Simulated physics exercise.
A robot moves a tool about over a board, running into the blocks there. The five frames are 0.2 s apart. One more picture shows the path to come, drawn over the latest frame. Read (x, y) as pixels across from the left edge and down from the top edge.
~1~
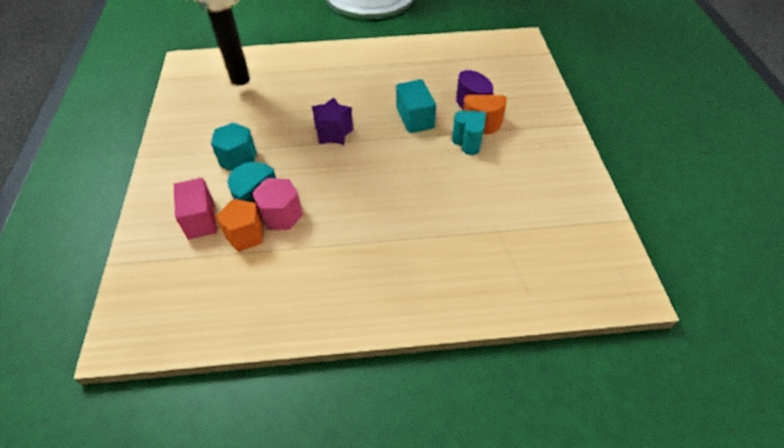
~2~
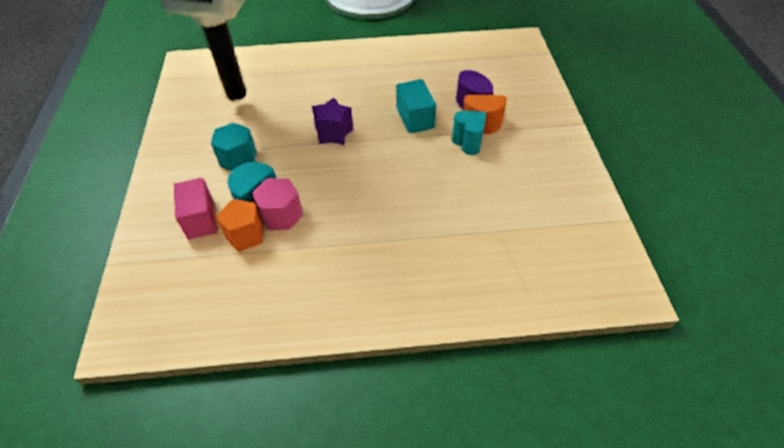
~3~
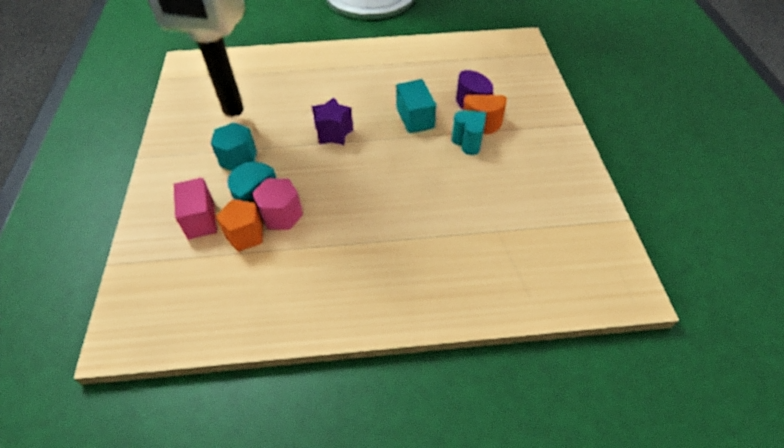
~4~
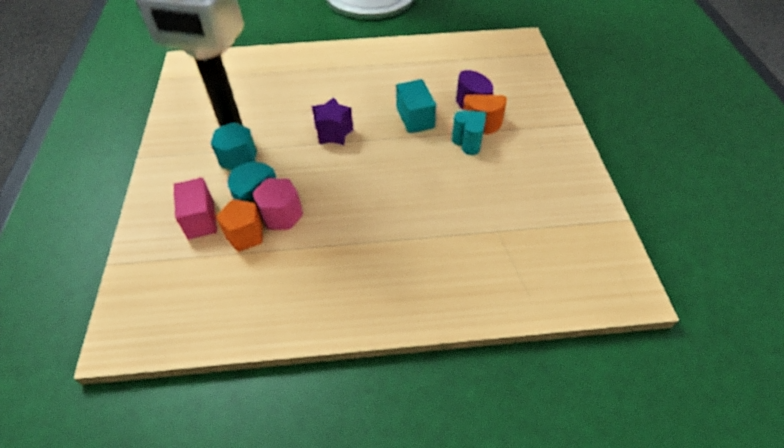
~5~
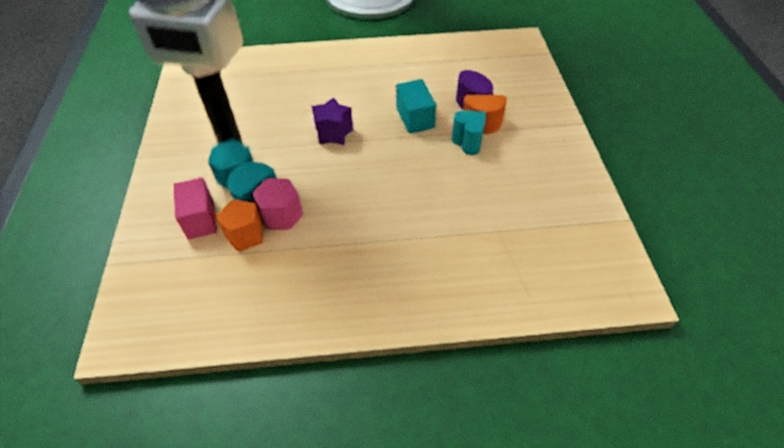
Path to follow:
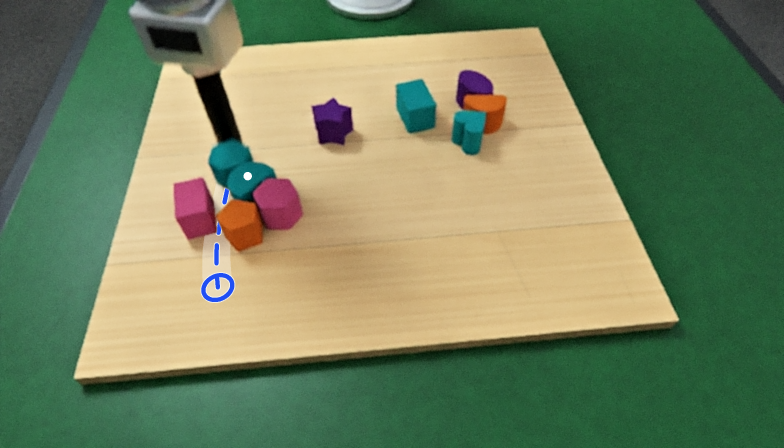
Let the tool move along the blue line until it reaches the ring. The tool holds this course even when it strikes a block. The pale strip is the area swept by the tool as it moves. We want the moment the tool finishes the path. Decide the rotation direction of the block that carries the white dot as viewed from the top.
The twist is anticlockwise.
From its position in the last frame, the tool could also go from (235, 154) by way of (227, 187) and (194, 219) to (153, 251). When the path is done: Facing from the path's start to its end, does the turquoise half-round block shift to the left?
It seems so.
The drawn path runs from (235, 154) over (226, 193) and (218, 238) to (218, 287); the dot is on the turquoise half-round block.
On the path given first. One third of the way, tool (222, 184); turquoise hexagonal block (225, 195), turned 15° anticlockwise; orange pentagonal block (236, 239), turned 75° clockwise; turquoise half-round block (262, 208), turned 40° anticlockwise; pink hexagonal block (298, 207), turned 30° anticlockwise.
Two thirds of the way, tool (213, 229); pink rectangle (179, 204); turquoise hexagonal block (226, 241), turned 40° anticlockwise; orange pentagonal block (248, 269), turned 90° clockwise; turquoise half-round block (271, 229), turned 85° anticlockwise; pink hexagonal block (306, 209), turned 60° anticlockwise.
At the end, tool (213, 278); pink rectangle (179, 204); turquoise hexagonal block (243, 274), turned 100° anticlockwise; orange pentagonal block (282, 291), turned 105° clockwise; turquoise half-round block (271, 229), turned 85° anticlockwise; pink hexagonal block (306, 209), turned 60° anticlockwise.
